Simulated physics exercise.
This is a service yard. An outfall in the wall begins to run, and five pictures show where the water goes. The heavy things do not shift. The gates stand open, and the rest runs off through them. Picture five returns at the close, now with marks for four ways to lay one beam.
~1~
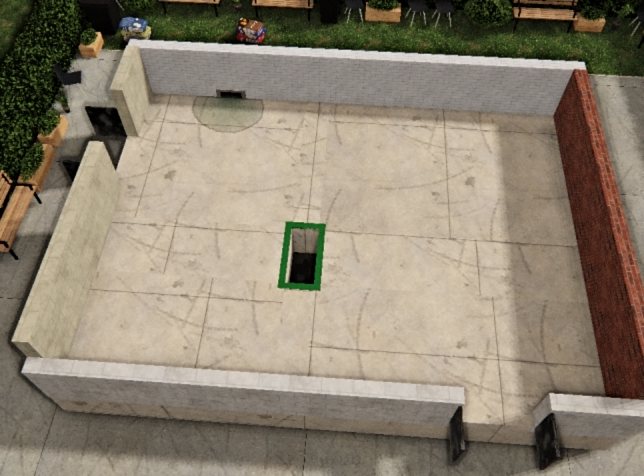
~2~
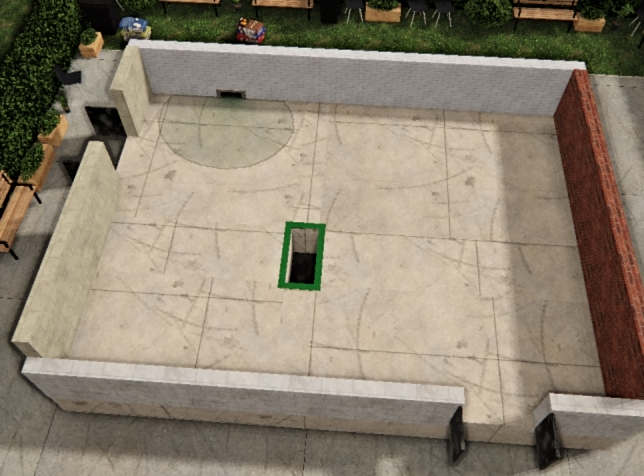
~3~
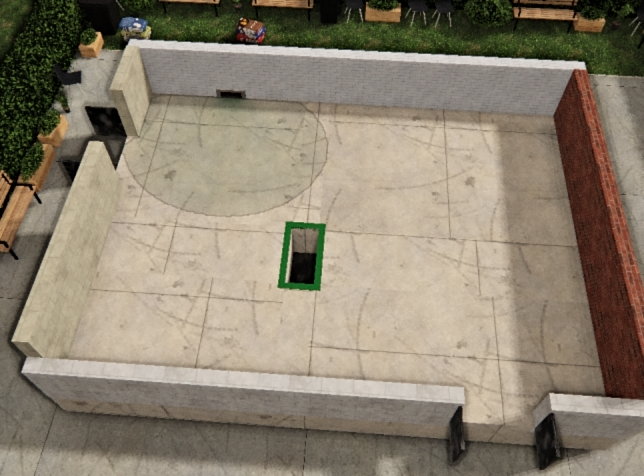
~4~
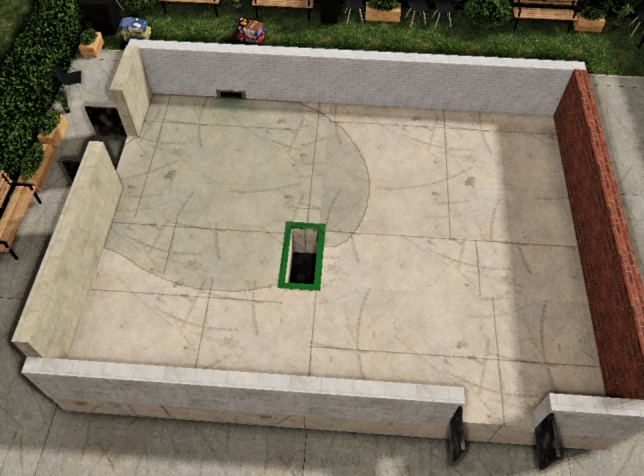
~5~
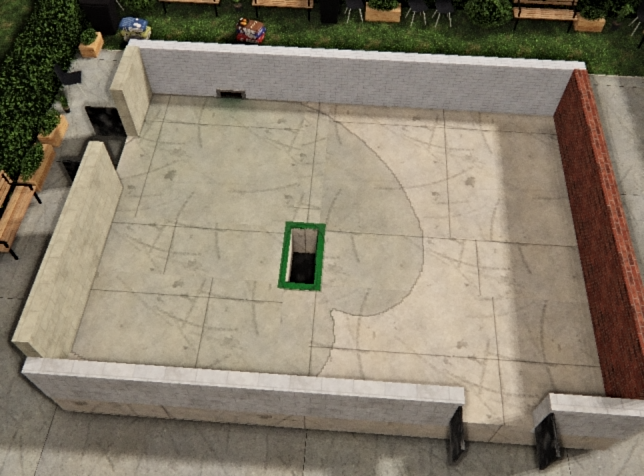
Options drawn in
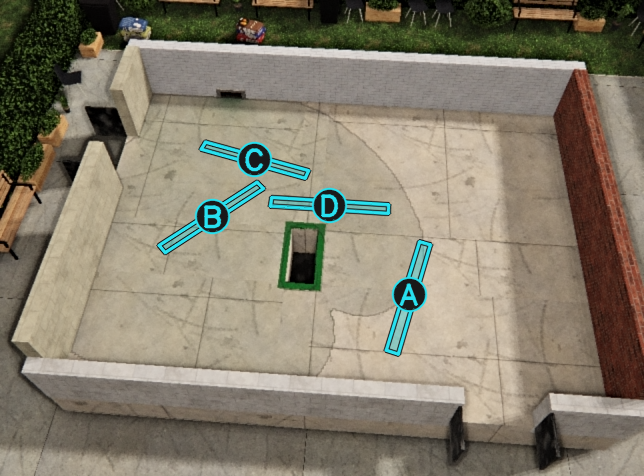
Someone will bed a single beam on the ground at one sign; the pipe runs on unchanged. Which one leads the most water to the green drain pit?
A.
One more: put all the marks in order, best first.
The order is A, B, D, C.
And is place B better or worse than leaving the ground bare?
Place B is worse.
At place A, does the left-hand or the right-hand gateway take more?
More leaves on the right.
In cyan, A from (392, 352) to (425, 243); B from (162, 248) to (260, 185); C from (203, 145) to (306, 174); D from (271, 201) to (388, 209).
If A is chosen, about 25 % of the stream goes into the green drain pit, about 66 % out by the gates.
If B is chosen, about 16 % of the stream goes into the green drain pit, about 79 % out by the gates.
If C is chosen, about 4 % of the stream goes into the green drain pit, about 89 % out by the gates.
If D is chosen, about 8 % of the stream goes into the green drain pit, about 85 % out by the gates.
